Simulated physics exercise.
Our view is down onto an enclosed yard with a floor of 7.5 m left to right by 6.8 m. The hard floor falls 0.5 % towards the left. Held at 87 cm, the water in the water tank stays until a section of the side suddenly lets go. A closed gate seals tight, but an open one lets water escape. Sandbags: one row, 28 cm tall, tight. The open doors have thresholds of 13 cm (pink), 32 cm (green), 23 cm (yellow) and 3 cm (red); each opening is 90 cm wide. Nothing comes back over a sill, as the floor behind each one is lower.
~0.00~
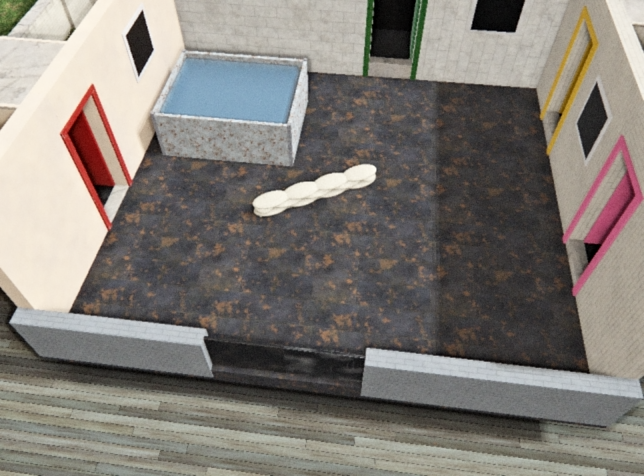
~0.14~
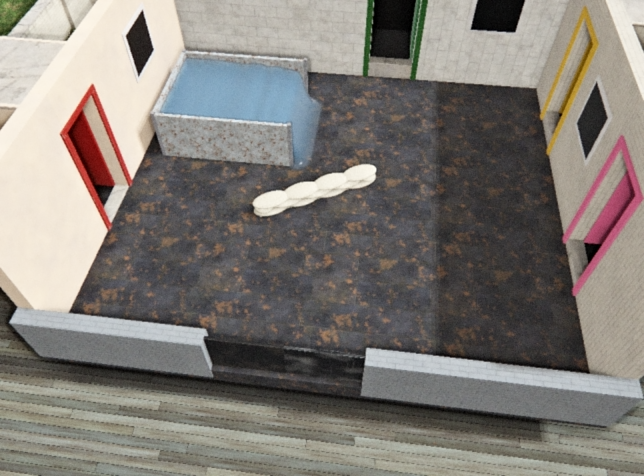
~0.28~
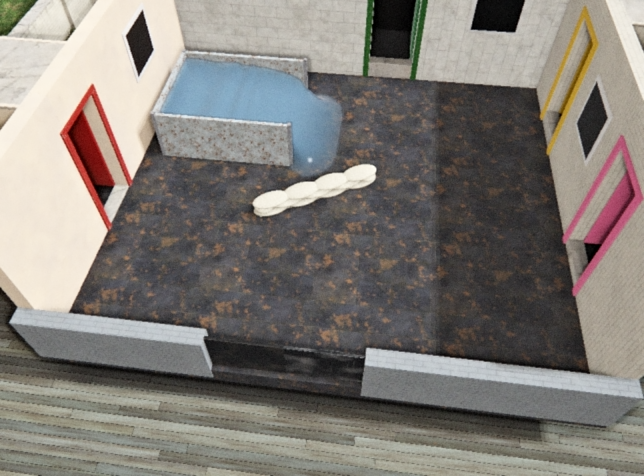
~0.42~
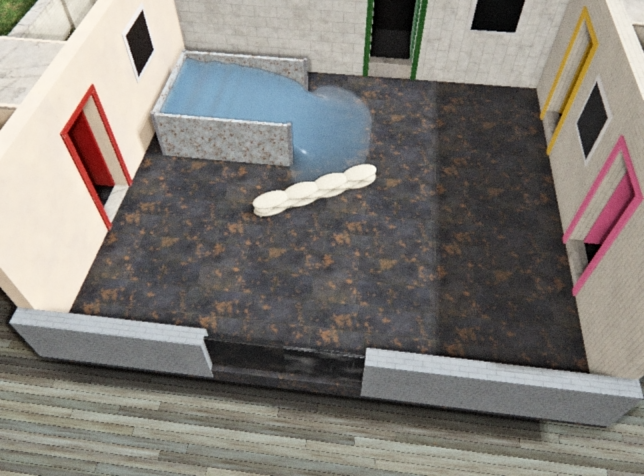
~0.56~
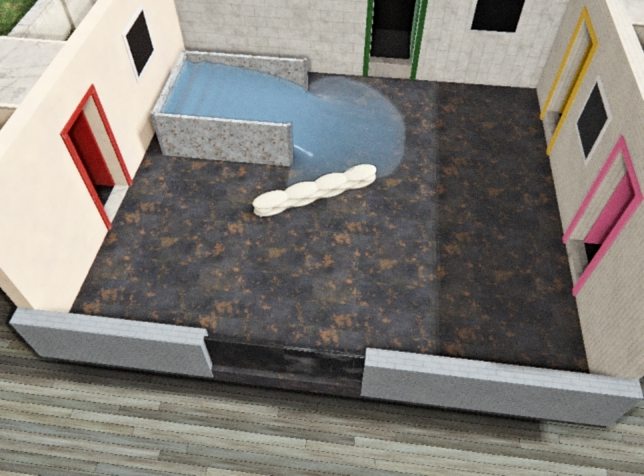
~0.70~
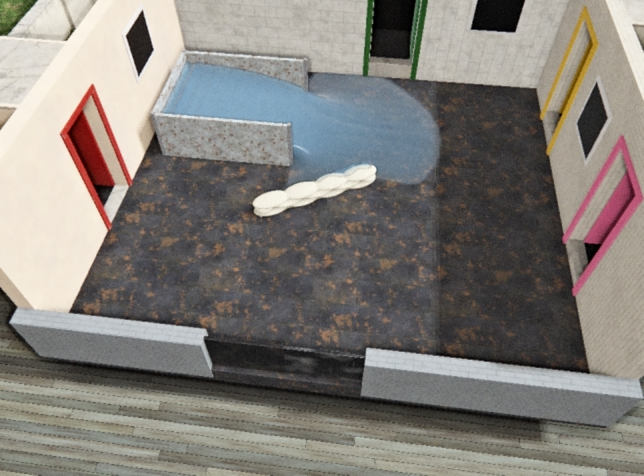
Water pours from the right side of a stone tank and spreads across the dark floor.
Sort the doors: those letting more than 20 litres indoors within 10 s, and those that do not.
The pink door is among those that do not; the green door is among those that do not; the yellow door is among those letting more in; the red door is among those letting more in.
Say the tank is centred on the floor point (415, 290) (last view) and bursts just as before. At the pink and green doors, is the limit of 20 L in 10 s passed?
Well, pink ends up beyond the mark and green ends up inside the mark.
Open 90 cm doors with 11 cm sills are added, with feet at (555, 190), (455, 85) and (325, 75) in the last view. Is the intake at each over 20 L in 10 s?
Note, doorways in listed order: Goes beyond, goes beyond, stays short.
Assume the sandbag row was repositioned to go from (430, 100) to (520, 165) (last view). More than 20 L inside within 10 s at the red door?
Note, red vs limit: Higher.
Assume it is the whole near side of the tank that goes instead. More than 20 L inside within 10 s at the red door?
At the red door the limit is exceeded.
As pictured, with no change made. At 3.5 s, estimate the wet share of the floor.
Some 55 per cent of it.
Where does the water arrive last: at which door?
That would be the red door.
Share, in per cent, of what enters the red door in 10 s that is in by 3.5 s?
About 0 per cent.
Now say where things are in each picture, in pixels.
The first picture shows still water, 87 cm deep, in the water tank at (233, 90).
In the second picture, water pours out at (297, 120) and has run 1.0 m, to (300, 165); typically 7 cm deep outside, 87 cm at the water tank's back.
In the third picture, the front is at (311, 173), 1.2 m from the gap at (297, 121); 1.4 m2 of floor is under water; 87 cm left at the back of the water tank.
In the fourth picture, water pours out at (297, 122) and has run 1.6 m, to (350, 94); typically 12 cm deep outside, 86 cm at the water tank's back.
In the fifth picture, the front is at (398, 158), 2.0 m from the gap at (297, 123); 5.1 m2 of floor is under water; 78 cm left at the back of the water tank.
In the sixth picture, the front is at (434, 161), 2.7 m from the gap at (298, 123); 7.4 m2 of floor is under water; 73 cm left at the back of the water tank.
After 1.4 s water covers 35 % of the floor and is deepest (38 cm) near (344, 174); pink door not reached, green door 19 cm at the sill, 0 L in, yellow door 31 cm at the sill, 0 L in, red door not reached.
After 2.2 s water covers 45 % of the floor and is deepest (50 cm) near (522, 96); pink door 6 cm at the sill, 0 L in, green door 18 cm at the sill, 0 L in, yellow door 39 cm at the sill, 28 L in, red door not reached.
After 3.5 s water covers 55 % of the floor and is deepest (35 cm) near (460, 97); pink door 13 cm at the sill, 1 L in, green door 12 cm at the sill, 0 L in, yellow door 32 cm at the sill, 120 L in, red door 2 cm at the sill, 0 L in.
After 6.0 s water covers 80 % of the floor and is deepest (20 cm) near (540, 380); pink door 8 cm at the sill, 1 L in, green door 12 cm at the sill, 0 L in, yellow door 12 cm at the sill, 137 L in, red door 4 cm at the sill, 10 L in.
After 10.0 s water covers 95 % of the floor and is deepest (19 cm) near (157, 150); pink door 9 cm at the sill, 1 L in, green door 6 cm at the sill, 0 L in, yellow door 4 cm at the sill, 138 L in, red door 8 cm at the sill, 40 L in.
